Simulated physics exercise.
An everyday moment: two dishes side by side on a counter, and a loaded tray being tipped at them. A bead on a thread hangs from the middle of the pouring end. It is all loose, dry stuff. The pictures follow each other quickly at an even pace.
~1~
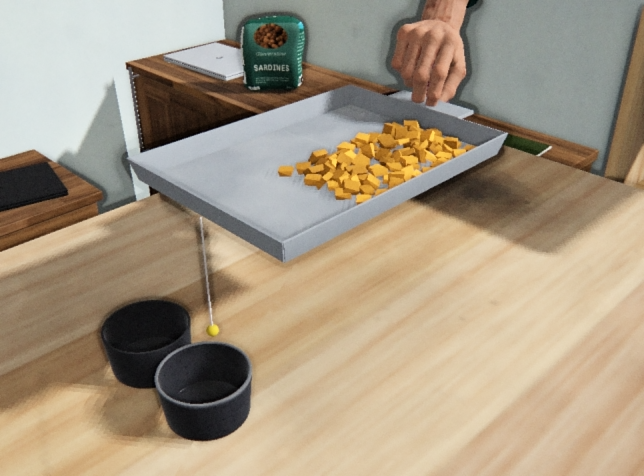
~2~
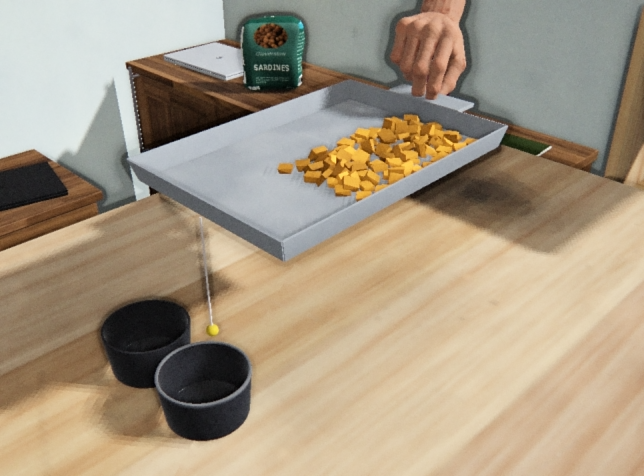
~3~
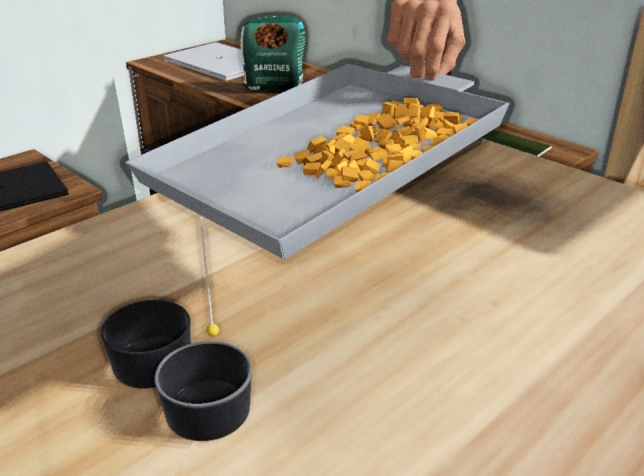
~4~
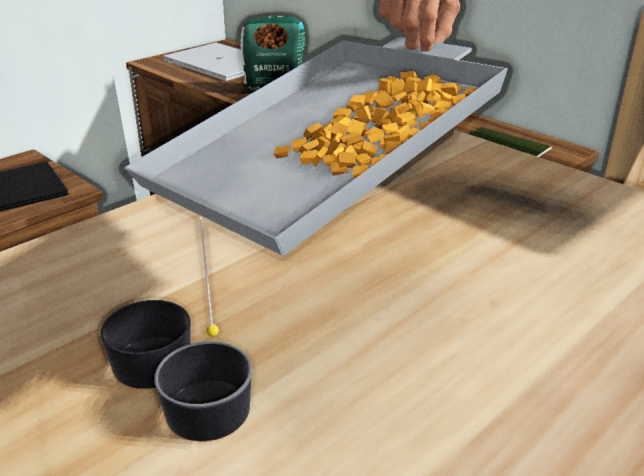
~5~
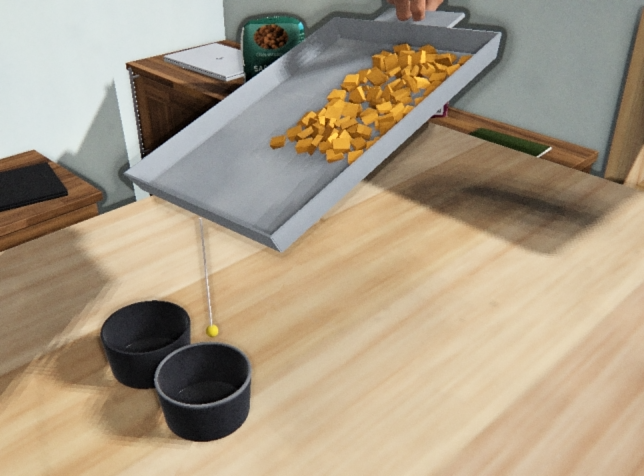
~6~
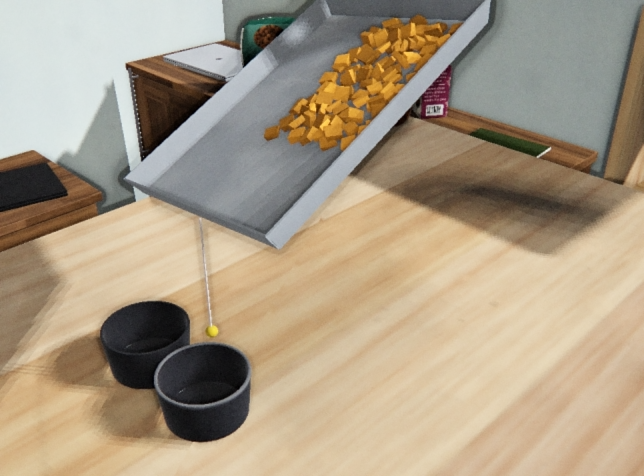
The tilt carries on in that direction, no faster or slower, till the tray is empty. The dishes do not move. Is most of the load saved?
The two hold only the smaller part of the load.
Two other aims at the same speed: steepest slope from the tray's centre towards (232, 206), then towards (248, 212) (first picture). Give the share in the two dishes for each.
In turn 30 and 20 in a hundred.
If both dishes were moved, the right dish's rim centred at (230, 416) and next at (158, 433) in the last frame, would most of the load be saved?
At the first place less than half, at the second less than half.
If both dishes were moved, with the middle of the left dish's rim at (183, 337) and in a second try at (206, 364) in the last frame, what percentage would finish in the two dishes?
First some 10, then 0 per cent.
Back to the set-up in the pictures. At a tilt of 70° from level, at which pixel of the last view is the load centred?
Near (177, 190).
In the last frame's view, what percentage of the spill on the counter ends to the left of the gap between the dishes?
Close to 100 per cent.
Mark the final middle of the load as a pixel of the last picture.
At about (86, 378).
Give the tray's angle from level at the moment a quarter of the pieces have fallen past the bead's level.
Around 85° of tilt.
Soon, tray tipped steeply; nearly all on the tray; a small part in the air.
A while on, tray tipped past a quarter turn; a small part on the tray; a stray few in the right dish; about a quarter in the left dish; about two thirds outside both; a small part in the air.
Towards the end, tray tipped past a quarter turn; a stray few in the right dish; about a third in the left dish; about two thirds outside both.
Finally, tray tipped past a quarter turn; a stray few in the right dish; about a third in the left dish; about two thirds outside both.
